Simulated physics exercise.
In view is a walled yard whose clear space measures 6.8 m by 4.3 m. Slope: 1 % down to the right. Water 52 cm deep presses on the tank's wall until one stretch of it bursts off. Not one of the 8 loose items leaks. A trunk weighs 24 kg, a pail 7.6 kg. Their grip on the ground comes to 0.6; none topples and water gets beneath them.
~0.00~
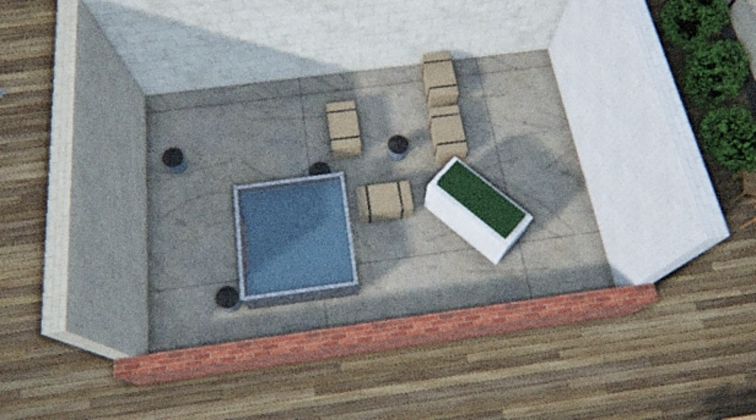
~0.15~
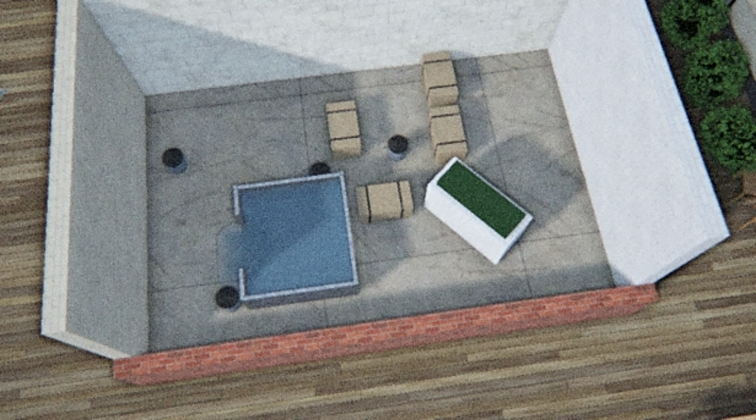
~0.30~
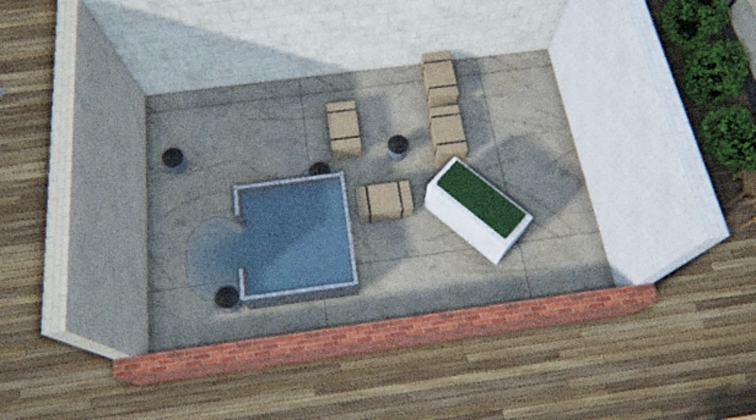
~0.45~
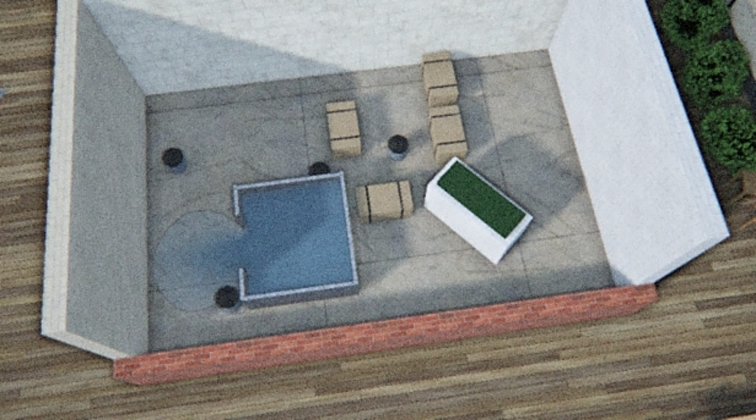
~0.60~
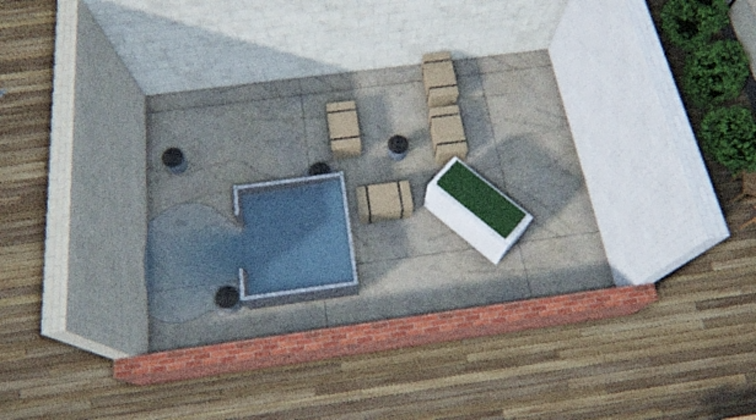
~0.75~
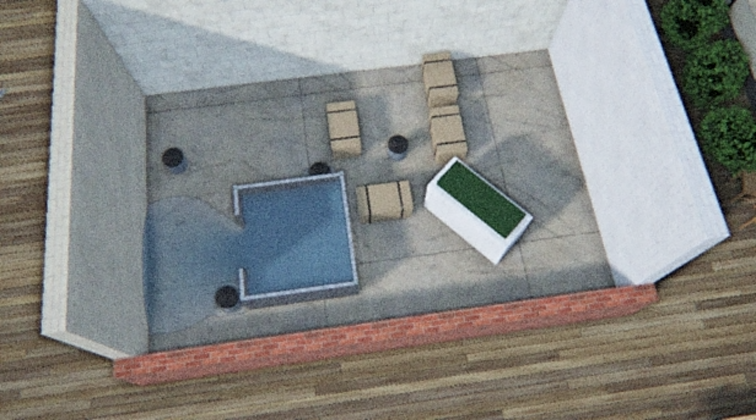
Blue water slips out through a gap that opens in the left side of a square, pale-rimmed pool, spreading leftward over the grey floor in a thin rounded sheet to the left wall, while everything else stays put. The fixed view looks down into a yard with white walls and a low red brick front. Tan boxes, small dark pails and a white, green-topped block stand around the pool.
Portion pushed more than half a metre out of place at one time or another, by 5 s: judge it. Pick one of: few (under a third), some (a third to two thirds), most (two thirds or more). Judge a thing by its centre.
Few.
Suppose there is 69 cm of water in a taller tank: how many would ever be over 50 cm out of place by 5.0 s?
Then 2 of them.
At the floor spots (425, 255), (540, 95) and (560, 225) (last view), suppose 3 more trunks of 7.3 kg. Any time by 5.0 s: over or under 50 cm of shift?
In the order asked: Not as far, not as far, not as far.
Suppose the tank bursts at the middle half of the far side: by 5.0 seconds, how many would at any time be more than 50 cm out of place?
Then it comes to 1.
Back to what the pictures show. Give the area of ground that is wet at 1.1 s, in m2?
Close to 5.5 m2, I'd say.
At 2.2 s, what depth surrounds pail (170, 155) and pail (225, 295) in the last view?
Some 5 cm at the first, some 6 cm at the second.
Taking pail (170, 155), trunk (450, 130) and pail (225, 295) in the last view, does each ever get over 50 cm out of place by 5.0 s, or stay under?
In turn: More, under, less.
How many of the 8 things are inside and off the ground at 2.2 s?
At that time the total is 0.
After 1.1 s 0 of 8 are over 50 cm from their spots; 0 afloat.
After 2.2 s 0 of 8 are over 50 cm from their spots; 0 afloat.
After 3.5 s 1 of 8 are over 50 cm from their spots; 0 afloat.
After 5.0 s 1 of 8 are over 50 cm from their spots, and 1 have been at some point; 0 afloat.
